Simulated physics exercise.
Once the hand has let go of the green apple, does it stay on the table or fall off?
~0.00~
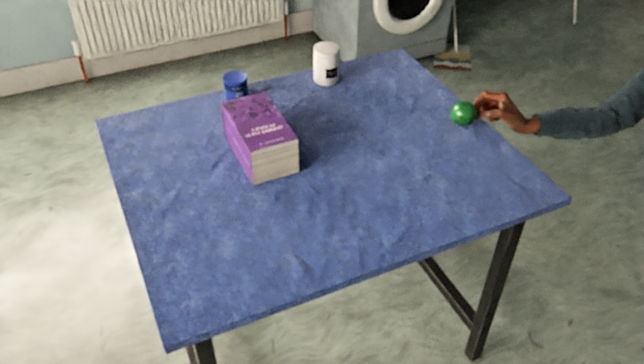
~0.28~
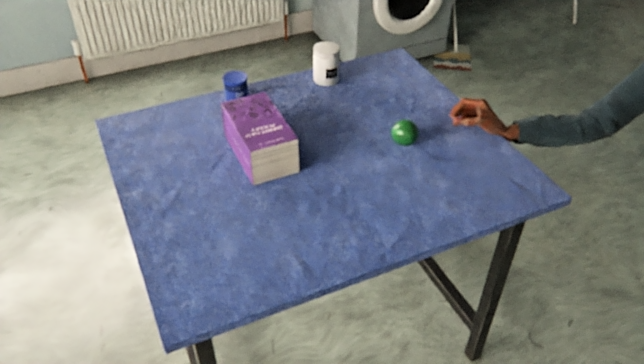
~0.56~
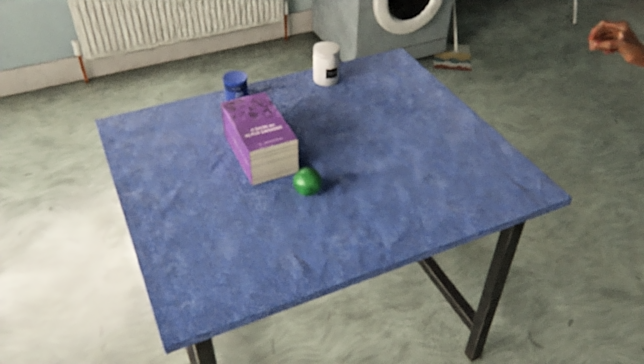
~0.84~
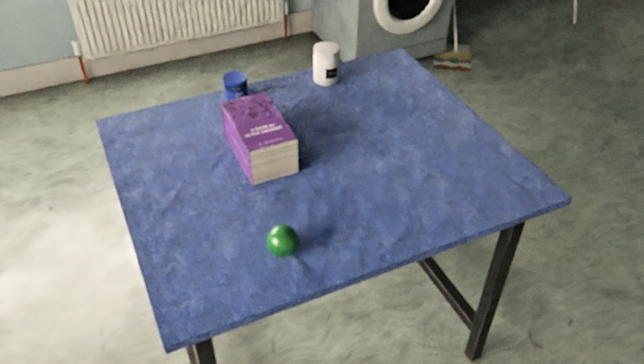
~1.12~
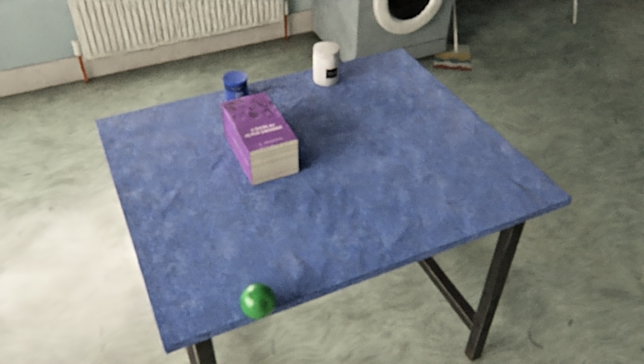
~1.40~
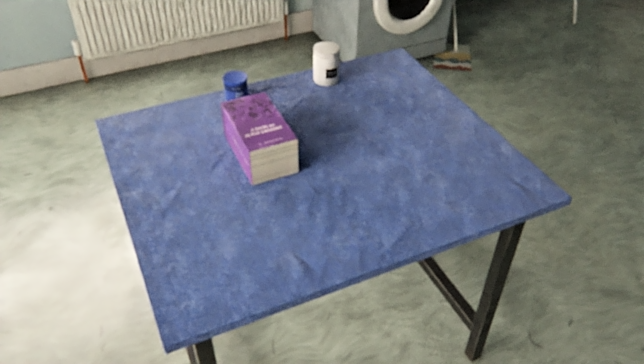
The green apple falls off the table, going over the near edge.
